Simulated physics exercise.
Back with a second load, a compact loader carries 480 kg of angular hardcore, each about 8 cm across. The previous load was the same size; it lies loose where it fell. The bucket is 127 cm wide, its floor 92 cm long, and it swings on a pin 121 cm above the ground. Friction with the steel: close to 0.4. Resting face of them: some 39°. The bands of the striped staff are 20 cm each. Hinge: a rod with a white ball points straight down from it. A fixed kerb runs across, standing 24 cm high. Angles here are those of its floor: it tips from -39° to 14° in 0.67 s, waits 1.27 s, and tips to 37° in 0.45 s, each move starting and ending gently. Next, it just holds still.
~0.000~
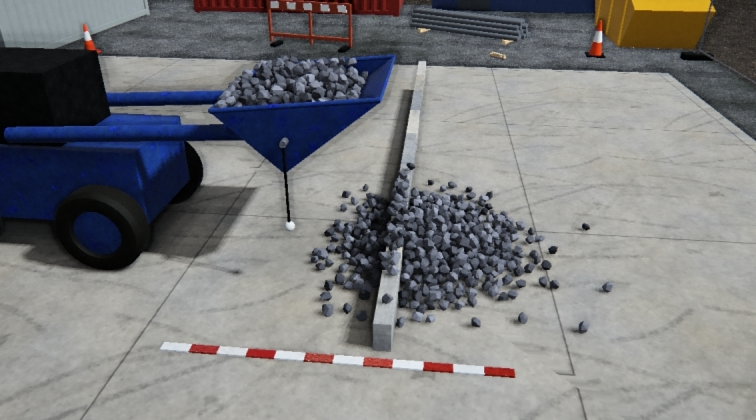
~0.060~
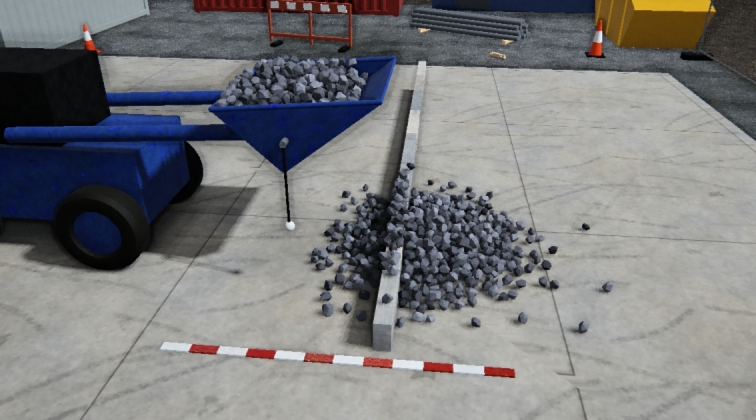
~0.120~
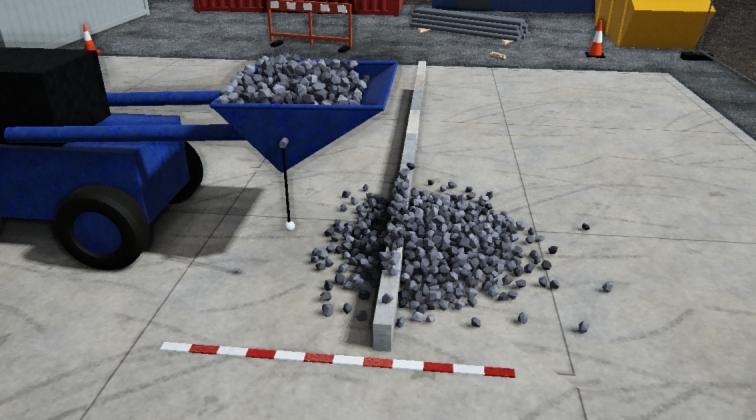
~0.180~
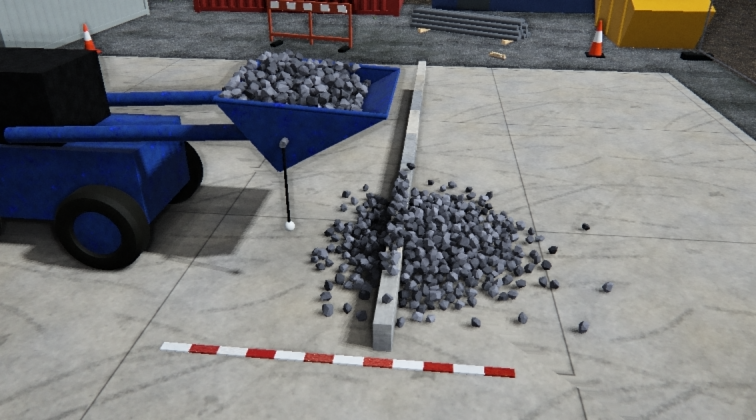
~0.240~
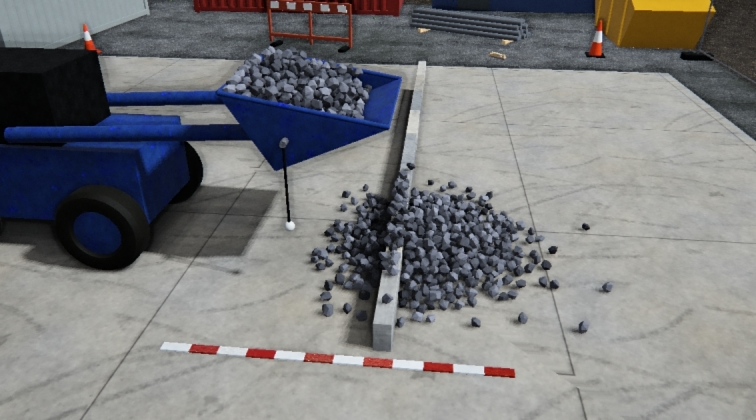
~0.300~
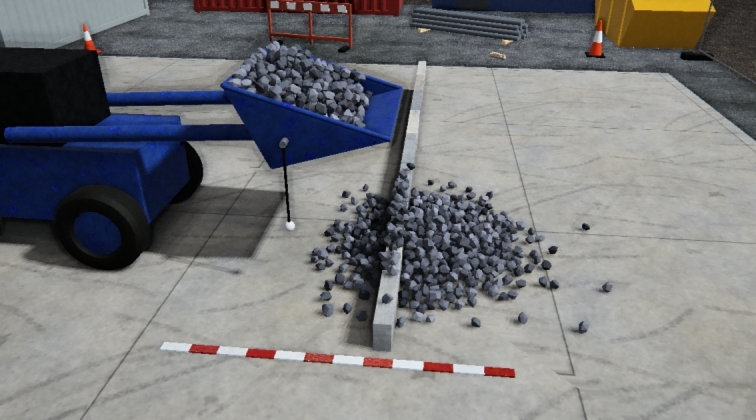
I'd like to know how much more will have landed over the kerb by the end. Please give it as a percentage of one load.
Roughly 44 in every hundred.
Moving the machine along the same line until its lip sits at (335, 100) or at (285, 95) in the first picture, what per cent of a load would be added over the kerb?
Near 5 per cent from the first place, 0 from the second.
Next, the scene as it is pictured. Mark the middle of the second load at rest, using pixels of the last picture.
(393, 225).
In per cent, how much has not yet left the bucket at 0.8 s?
Roughly 100 parts in a hundred of the load.
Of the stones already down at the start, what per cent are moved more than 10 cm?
I'd put it at about 5 per cent.
After 0.5 s the floor is at 6°; in per cent of one load, 100 in the bucket, 28 on this side of the kerb, 73 over the kerb; the foremost stones are at (562, 261).
After 0.8 s the floor is at 14°; in per cent of one load, 100 in the bucket, 28 on this side of the kerb, 73 over the kerb; the foremost stones are at (562, 261).
After 2.8 s the floor is at 37°; in per cent of one load, 26 in the bucket, 72 on this side of the kerb, 103 over the kerb; the foremost stones are at (562, 261).
After 5.6 s the floor is at 37°; in per cent of one load, 0 in the bucket, 84 on this side of the kerb, 117 over the kerb; the foremost stones are at (562, 261). Net gain over the kerb, 44.
